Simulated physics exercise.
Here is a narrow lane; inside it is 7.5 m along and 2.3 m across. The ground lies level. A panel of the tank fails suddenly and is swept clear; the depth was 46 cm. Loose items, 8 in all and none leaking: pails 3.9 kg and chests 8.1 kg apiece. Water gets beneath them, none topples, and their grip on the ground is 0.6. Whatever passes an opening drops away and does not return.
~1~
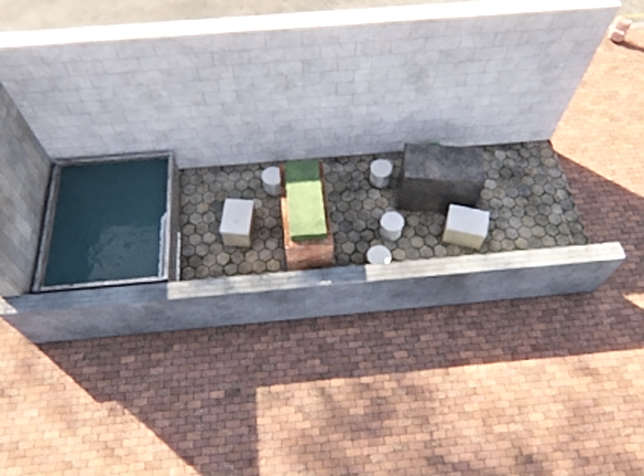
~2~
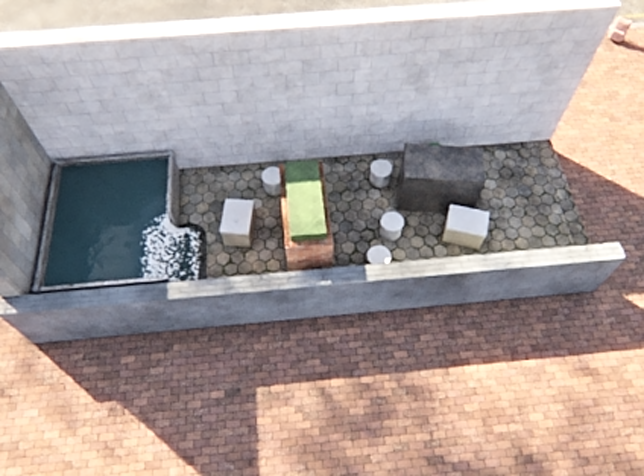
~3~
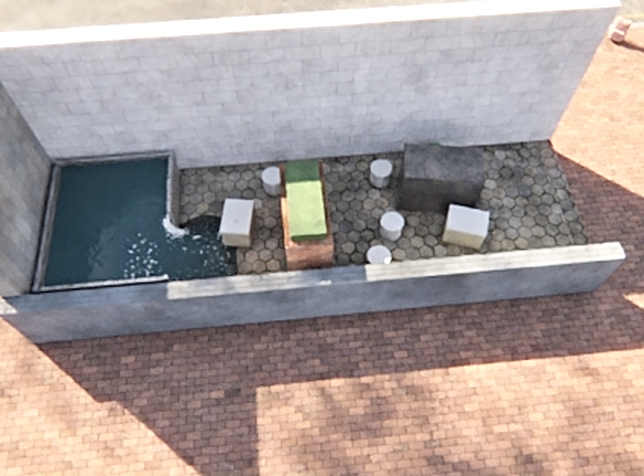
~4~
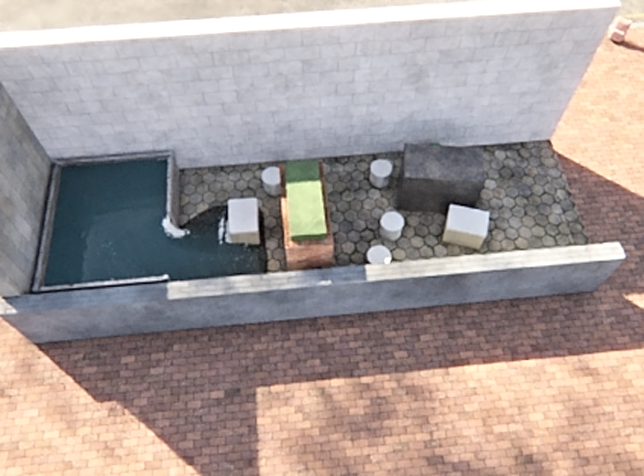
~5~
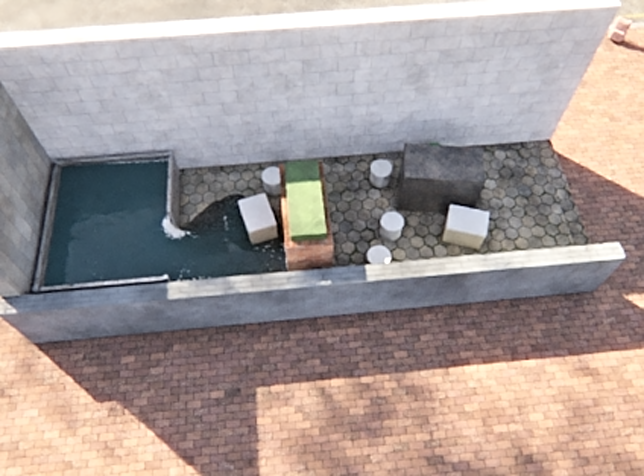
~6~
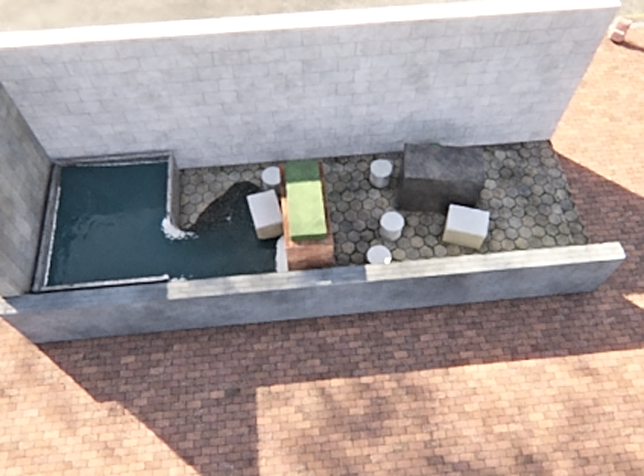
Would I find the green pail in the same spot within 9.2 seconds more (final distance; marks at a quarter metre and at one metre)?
Green pail gets carried off.
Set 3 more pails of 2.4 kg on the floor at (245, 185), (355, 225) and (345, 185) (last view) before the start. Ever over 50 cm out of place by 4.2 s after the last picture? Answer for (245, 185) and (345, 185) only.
In turn: More, over.
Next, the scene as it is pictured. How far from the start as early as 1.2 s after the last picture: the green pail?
About 0 cm.
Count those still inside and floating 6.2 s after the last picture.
3 of them.
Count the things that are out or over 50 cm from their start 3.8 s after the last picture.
4 of them.
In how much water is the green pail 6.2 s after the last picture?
About 2 cm.
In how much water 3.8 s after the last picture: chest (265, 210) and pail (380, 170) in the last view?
Roughly 11 and 8 cm.
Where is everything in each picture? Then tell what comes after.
In the first picture, the green pail is out of sight; water covers 3.1 m2; 0 of 8 have shifted.
In the second picture, the green pail is out of sight; 3.5 m2 under water; 0 of 8 have shifted.
In the third picture, the green pail is out of sight; 4.1 m2 under water; 0 of 8 have shifted.
In the fourth picture, the green pail is out of sight; water covers 4.6 m2; 1 of 8 have shifted.
In the fifth picture, the green pail is out of sight; 5.1 m2 under water; 1 of 8 have shifted.
In the sixth picture, the green pail is out of sight; water covers 5.5 m2; 1 of 8 have shifted.
Then, 1.2 s after the last picture the green pail is near (435, 151), 0.0 m from its start, aground; 0 of 8 are out; 2 afloat.
Then, 3.8 s after the last picture the green pail is near (511, 161), 1.2 m from its start, aground; 0 of 8 are out; 4 afloat.
Then, 6.2 s after the last picture the green pail is near (571, 169), 2.0 m from its start, aground; 0 of 8 are out; 3 afloat.
Then, 9.2 s after the last picture the green pail is near (571, 169), 2.0 m from its start, aground; 2 of 8 are out; 2 afloat.
